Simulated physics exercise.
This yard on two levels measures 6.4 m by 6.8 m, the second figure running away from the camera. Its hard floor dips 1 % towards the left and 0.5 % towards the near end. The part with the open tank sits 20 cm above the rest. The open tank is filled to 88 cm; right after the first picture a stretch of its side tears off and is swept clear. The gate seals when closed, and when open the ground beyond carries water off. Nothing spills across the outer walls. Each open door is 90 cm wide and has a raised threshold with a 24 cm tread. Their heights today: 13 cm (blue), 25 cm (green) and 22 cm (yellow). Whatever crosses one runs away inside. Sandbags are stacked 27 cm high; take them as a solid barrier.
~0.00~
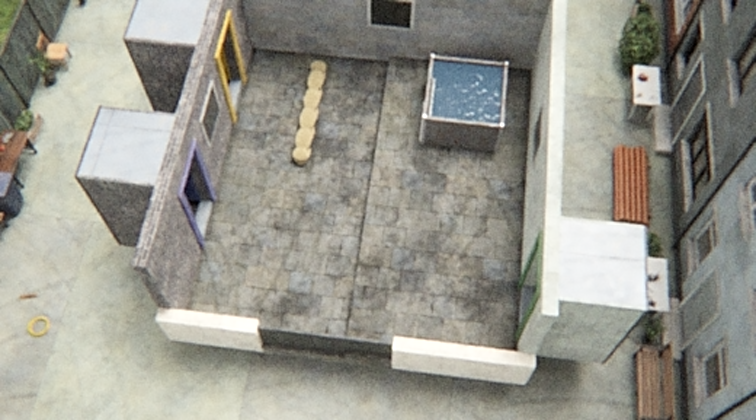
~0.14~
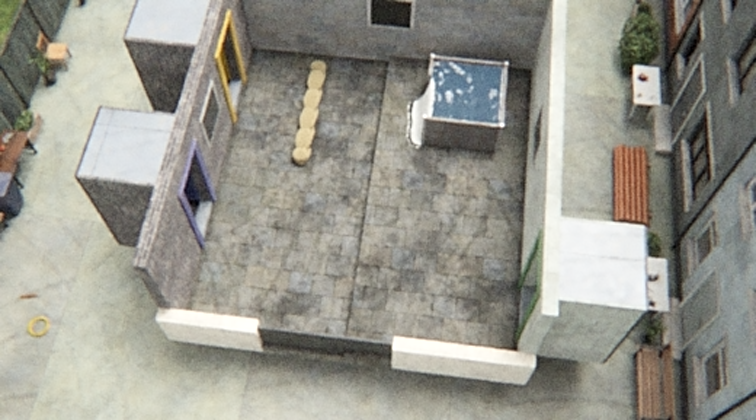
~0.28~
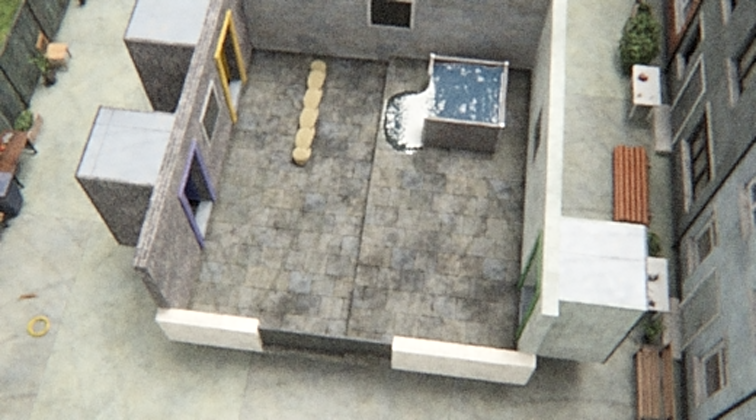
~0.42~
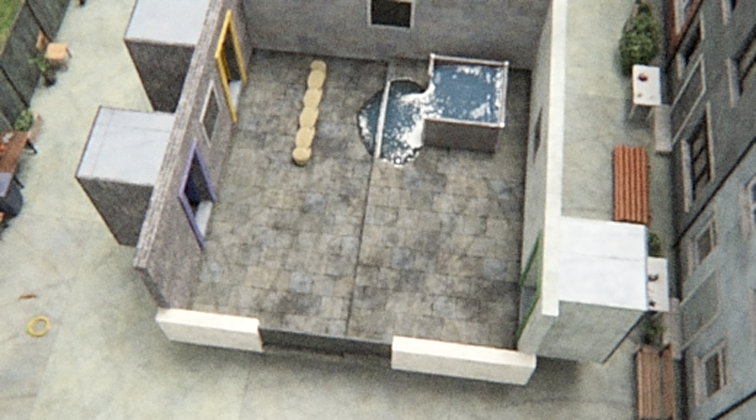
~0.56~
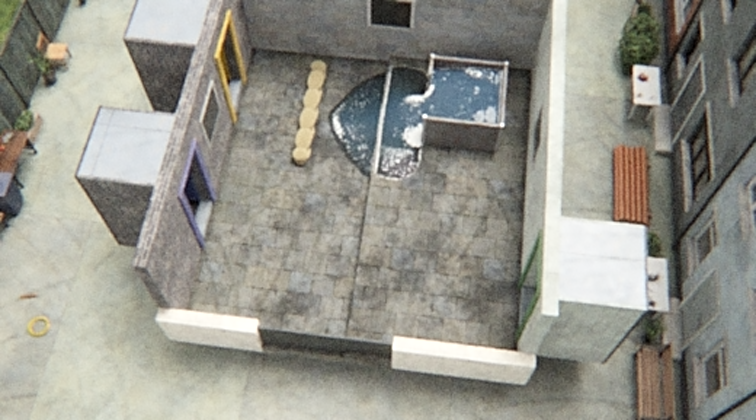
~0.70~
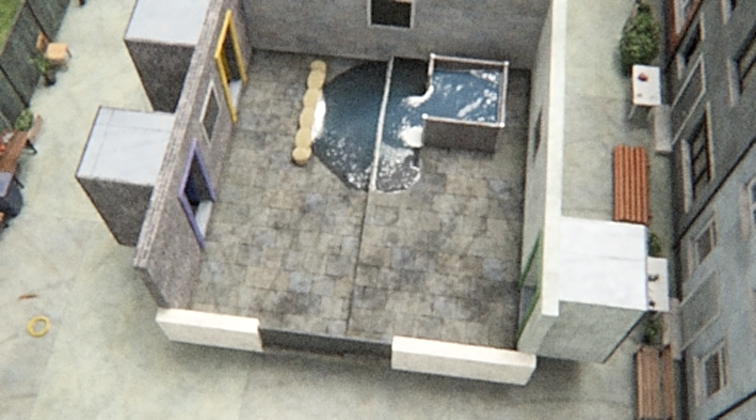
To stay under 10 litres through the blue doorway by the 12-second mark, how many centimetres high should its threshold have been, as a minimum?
It would have to be roughly 11.5 cm high.
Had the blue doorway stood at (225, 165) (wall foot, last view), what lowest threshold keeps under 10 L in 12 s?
Roughly 8.5 cm.
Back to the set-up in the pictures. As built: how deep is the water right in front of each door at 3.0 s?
In cm: Blue 9, green 0, yellow 11.
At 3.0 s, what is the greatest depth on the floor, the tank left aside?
Roughly 32 cm.
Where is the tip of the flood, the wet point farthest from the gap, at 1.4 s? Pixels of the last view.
At about (248, 206).
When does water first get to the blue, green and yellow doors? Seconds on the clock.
Arrival: Blue 1.8 s, green not within the 12 s, yellow 1.6 s.
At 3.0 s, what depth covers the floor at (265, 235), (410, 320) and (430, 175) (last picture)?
About 4, 0 and 0 cm.
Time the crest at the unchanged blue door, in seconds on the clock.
Near 8.5 s.
After 1.4 s water covers 30 % of the floor, deepest (44 cm) near (316, 125); it has not reached the blue door.
After 3.0 s water covers 45 % of the floor, deepest (32 cm) near (183, 325); 9 cm at the blue door, 0 litres in over its 13 cm threshold.
After 12.0 s water covers 55 % of the floor, deepest (13 cm) near (183, 325); 12 cm at the blue door, 2 litres in over its 13 cm threshold.
At the blue door as built, the water arrived by 1.9 s and peaked near 15 cm at 8.4 s.
Run again over the same 12 s with other heights there, 34 litres in over 9.5 cm, 4 litres over 12.5 cm. The limit of 10 litres is kept from about 11.5 cm up.
